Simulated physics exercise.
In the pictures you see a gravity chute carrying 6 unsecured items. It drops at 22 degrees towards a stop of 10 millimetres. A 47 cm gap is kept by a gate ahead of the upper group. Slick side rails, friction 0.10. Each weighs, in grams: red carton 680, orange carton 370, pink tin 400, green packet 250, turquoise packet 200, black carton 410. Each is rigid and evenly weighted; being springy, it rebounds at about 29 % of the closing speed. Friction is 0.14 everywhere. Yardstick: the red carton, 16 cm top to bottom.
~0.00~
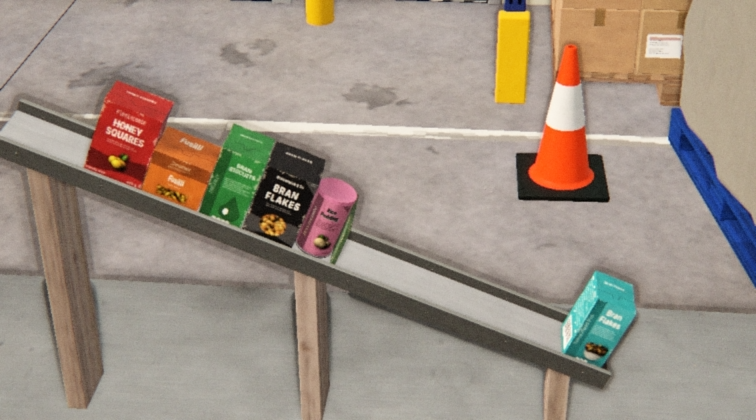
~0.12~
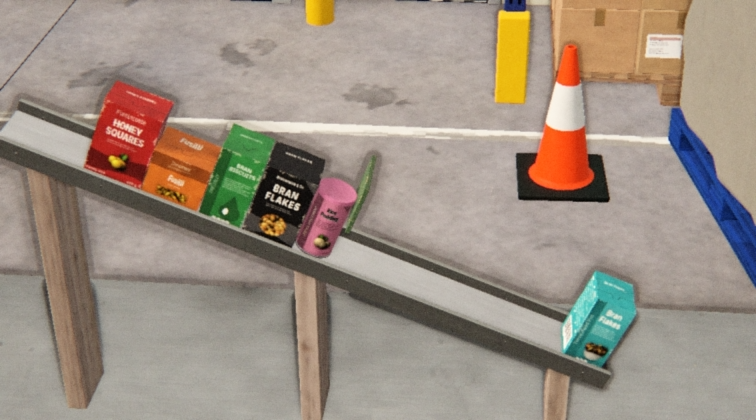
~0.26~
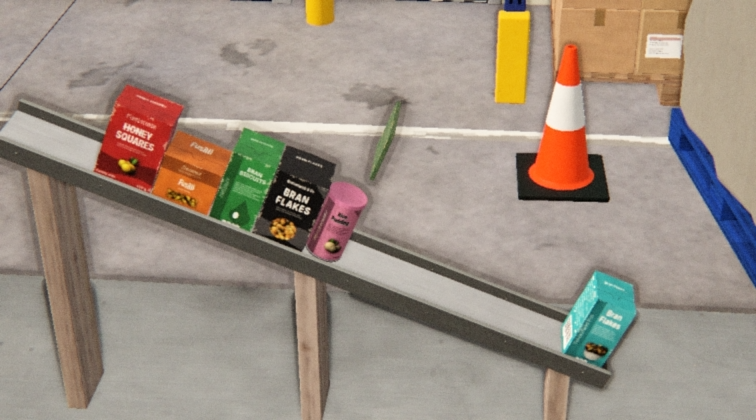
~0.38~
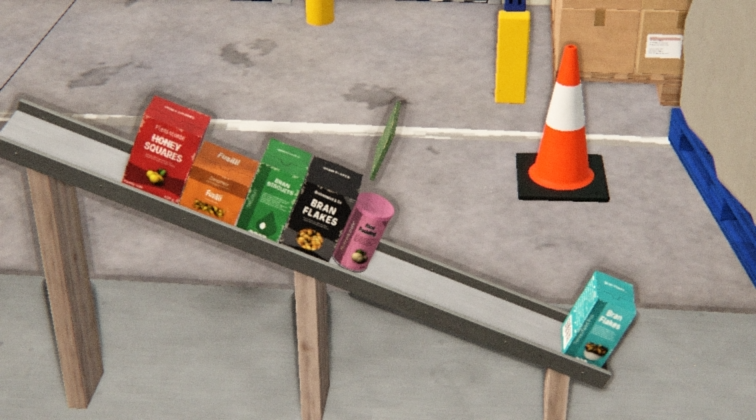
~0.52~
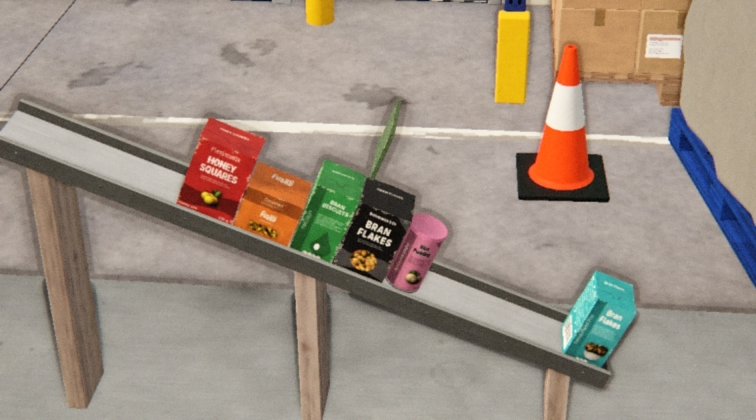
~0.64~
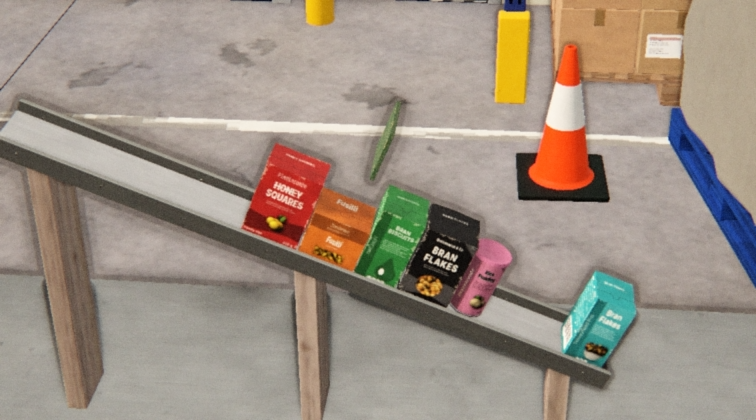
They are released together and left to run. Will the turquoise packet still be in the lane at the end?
No.
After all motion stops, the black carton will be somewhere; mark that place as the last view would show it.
It settles somewhere near (602, 371).
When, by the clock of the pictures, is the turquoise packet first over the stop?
Answer: Near 0.9 s.
After 0.84 s, leader 8 cm from the stop; turquoise packet 27° off its base near (616, 324); red carton 33° off its base; orange carton 19° off its base.
After 1.24 s, turquoise packet now over the stop; red carton on its side; pink tin 39° off its base.
After 1.54 s, pink tin now over the stop; red carton on its side; black carton 27° off its base.
After 1.84 s, green packet and black carton now over the stop; red carton on its side.
In the end (5.3 s), over the stop, pink tin, green packet, turquoise packet and black carton; toppled in the lane, red carton; the last one in the lane.
